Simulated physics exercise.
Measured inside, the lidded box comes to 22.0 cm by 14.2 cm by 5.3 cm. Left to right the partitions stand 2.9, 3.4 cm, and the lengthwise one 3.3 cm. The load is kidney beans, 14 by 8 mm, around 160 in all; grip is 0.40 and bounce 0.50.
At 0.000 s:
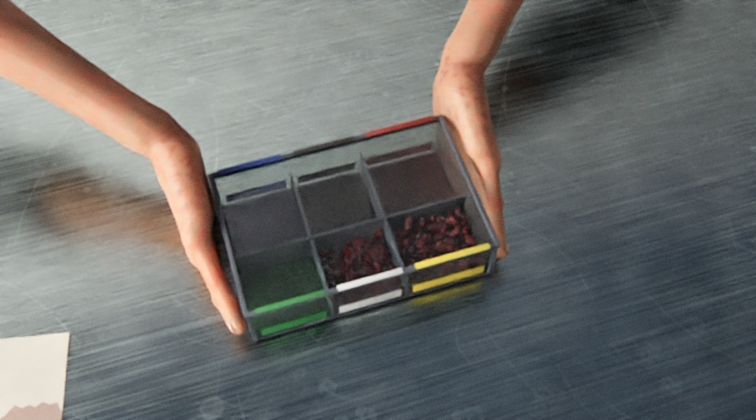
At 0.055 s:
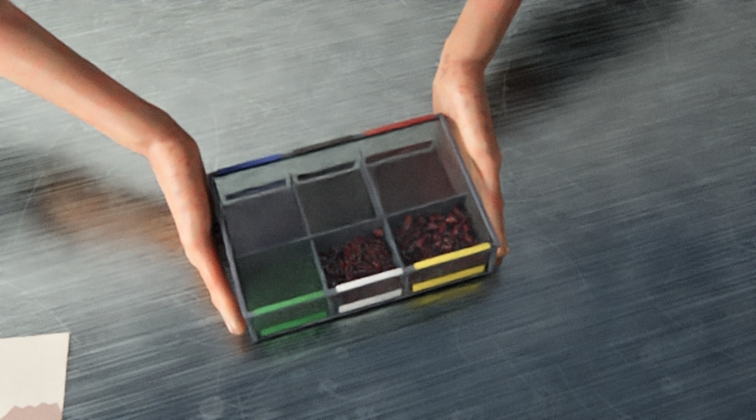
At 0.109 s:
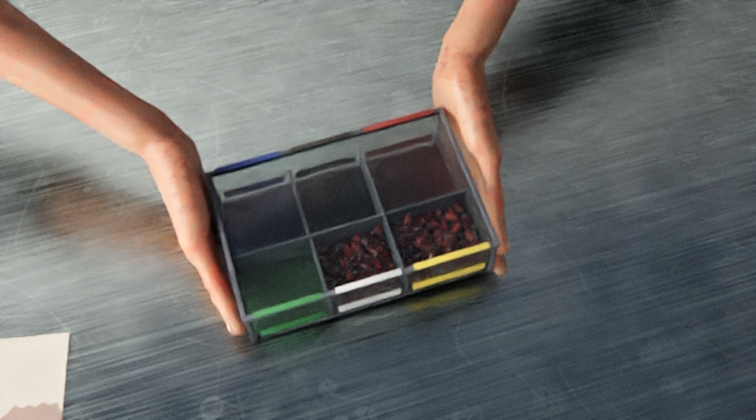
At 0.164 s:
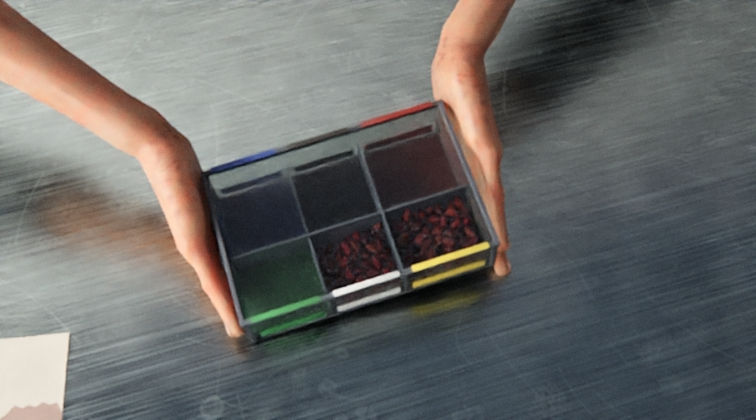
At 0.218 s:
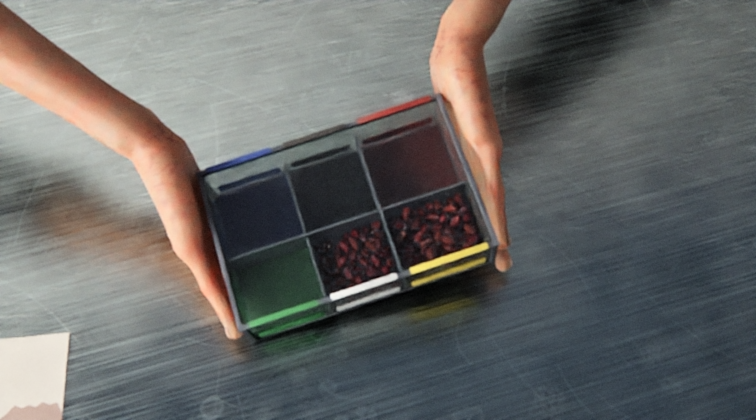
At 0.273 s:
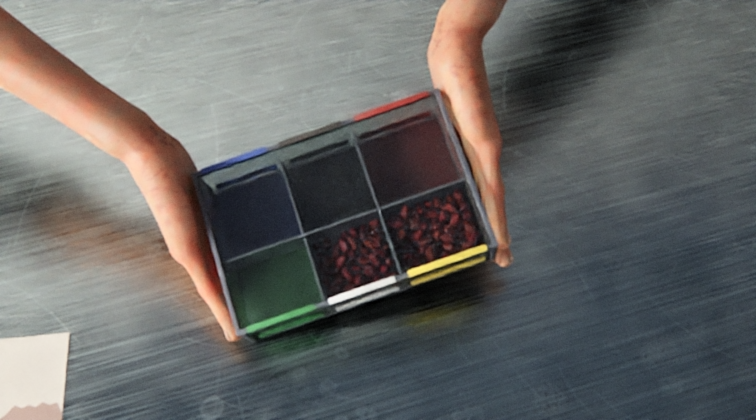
Two hands held a clear, six-section box with dark red beans in the white- and yellow-marked front sections, gradually tilting it toward the front left while the beans stayed in their sections.
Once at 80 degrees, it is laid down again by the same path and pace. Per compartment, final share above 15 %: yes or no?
Red no; blue no; green no; yellow yes; white yes; black no.
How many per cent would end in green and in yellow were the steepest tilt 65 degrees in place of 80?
Then green would get 0 per cent and yellow 60 per cent.
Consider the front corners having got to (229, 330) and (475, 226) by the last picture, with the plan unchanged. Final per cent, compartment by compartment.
So it works out as red at 0 percent, blue at 0 percent, green at 30 percent, yellow at 45 percent, white at 25 percent and black at 0 percent.
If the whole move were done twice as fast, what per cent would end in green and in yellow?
You'd end up with green at 15 percent and yellow at 50 percent.
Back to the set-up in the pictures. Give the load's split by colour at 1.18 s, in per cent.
It splits as red 0, blue 0, green 0, yellow 60, white 35 and black 0 percent.
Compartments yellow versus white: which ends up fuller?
The yellow one.
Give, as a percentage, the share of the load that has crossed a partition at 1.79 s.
Around 10 per cent.
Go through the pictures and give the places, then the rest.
Box tilt 0 degrees, front corners at (249, 313) and (494, 244); yellow 65 %, white 35 %, in the first picture.
Box tilt 1 degrees, front corners at (248, 314) and (494, 243), in the second picture.
Box tilt 4 degrees, front corners at (247, 317) and (494, 242), lowest corner left front, in the third picture.
Box tilt 8 degrees, front corners at (245, 321) and (494, 242), lowest corner left front, in the fourth picture.
Box tilt 12 degrees, front corners at (243, 326) and (493, 242), lowest corner left front, in the fifth picture.
Box tilt 17 degrees, front corners at (241, 331) and (492, 243), lowest corner left front; yellow 65 %, white 35 %. Its pace works out near 80 degrees a second, in the sixth picture.
After 1.18 s, tilt 80 degrees; yellow 60 %, white 35 %.
Then, at 1.79 s, tilt 35 degrees; green 5 %, yellow 60 %, white 35 %.
Then, at 2.45 s, tilt 0 degrees; green 5 %, yellow 60 %, white 35 %.
In the end, at 2.8 s, red 0 %, blue 0 %, green 5 %, yellow 60 %, white 35 %, black 0 %.
